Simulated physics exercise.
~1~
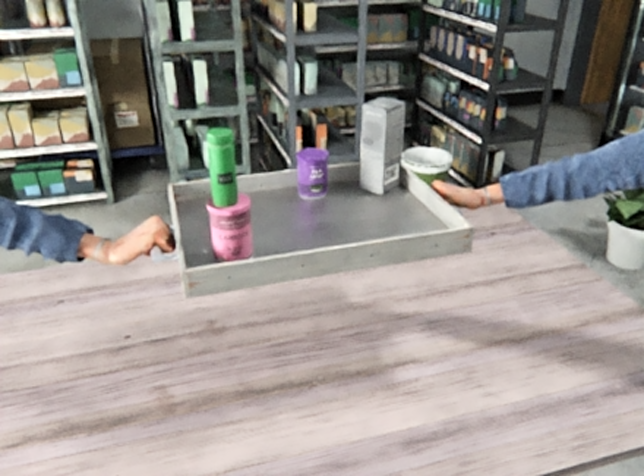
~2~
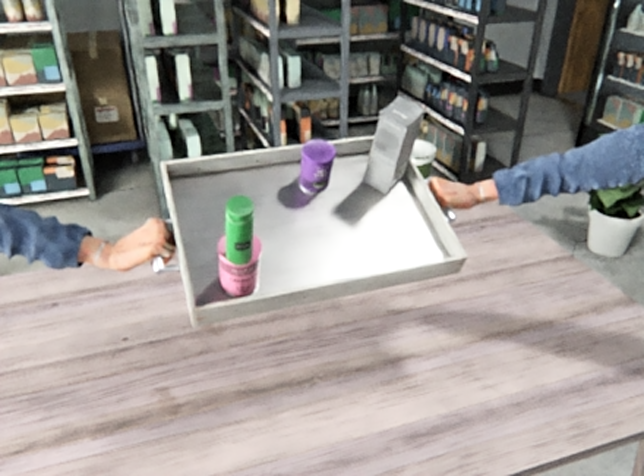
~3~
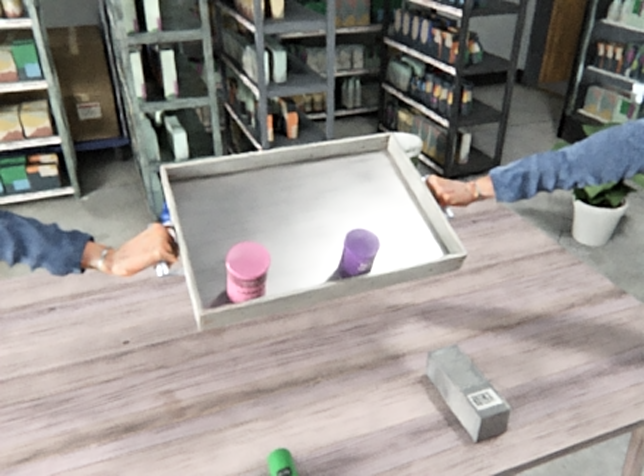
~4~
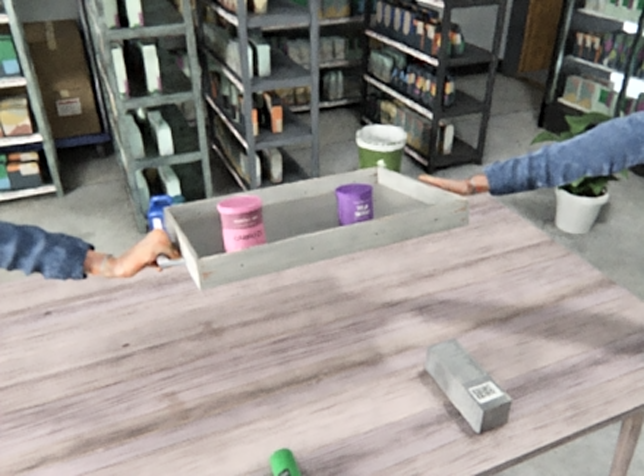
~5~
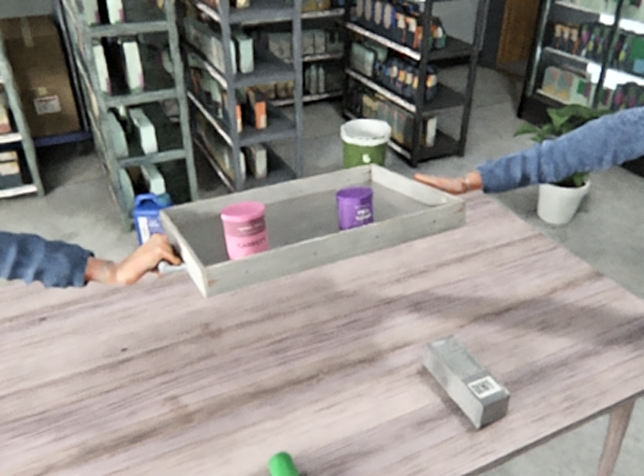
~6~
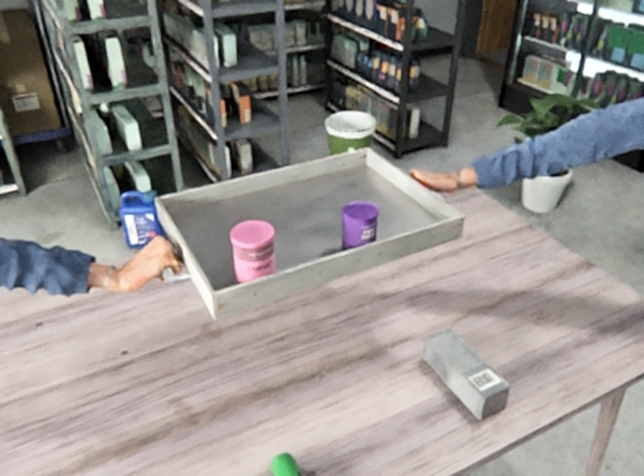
Tray tipped by two hands, spilling a green shaker and grey carton onto the table while pink and purple tins stay aboard.
